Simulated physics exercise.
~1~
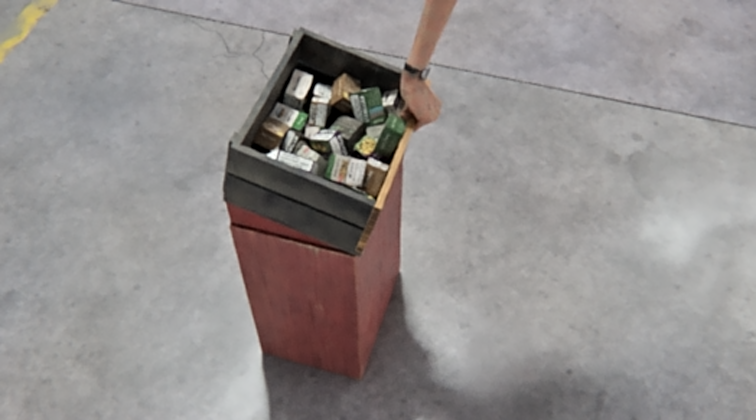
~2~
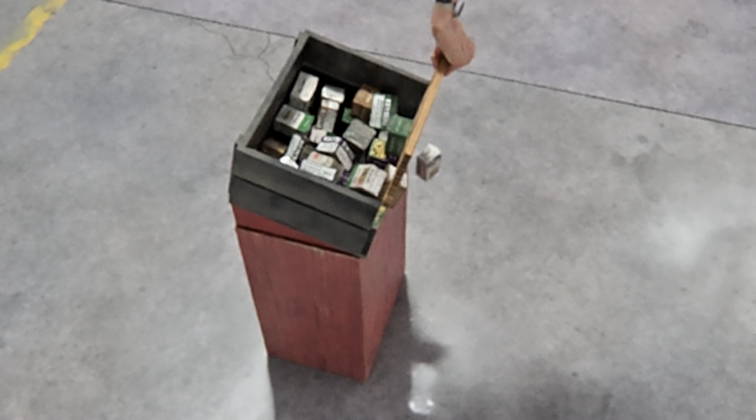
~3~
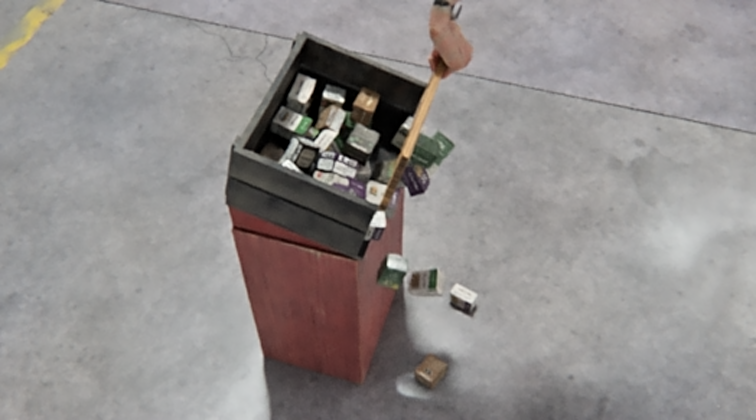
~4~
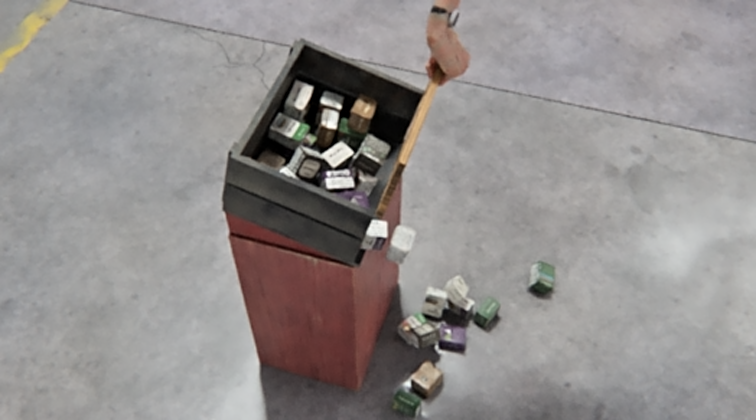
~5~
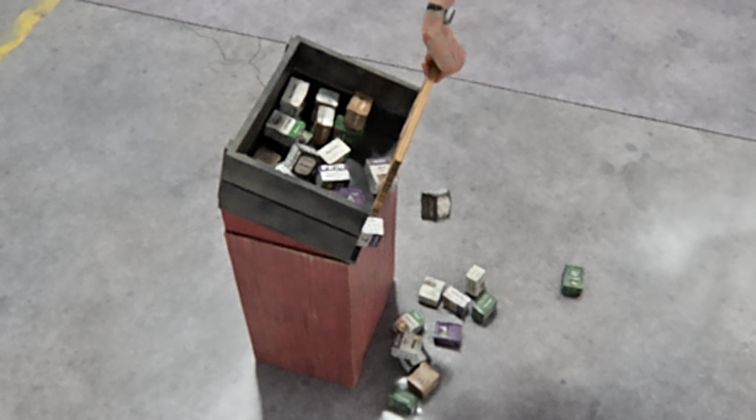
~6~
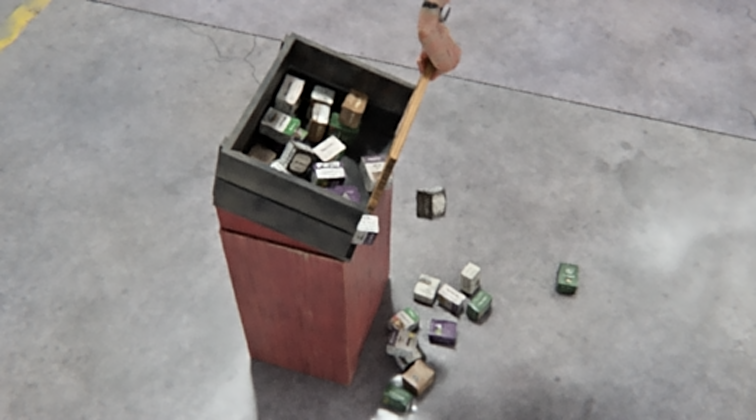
We see a hand raise the wooden gate on a tilted black bin atop a reddish stand, and small cartons slide out and tumble to the concrete floor on the right. The flow stops with many cartons still inside and others scattered below the held gate.
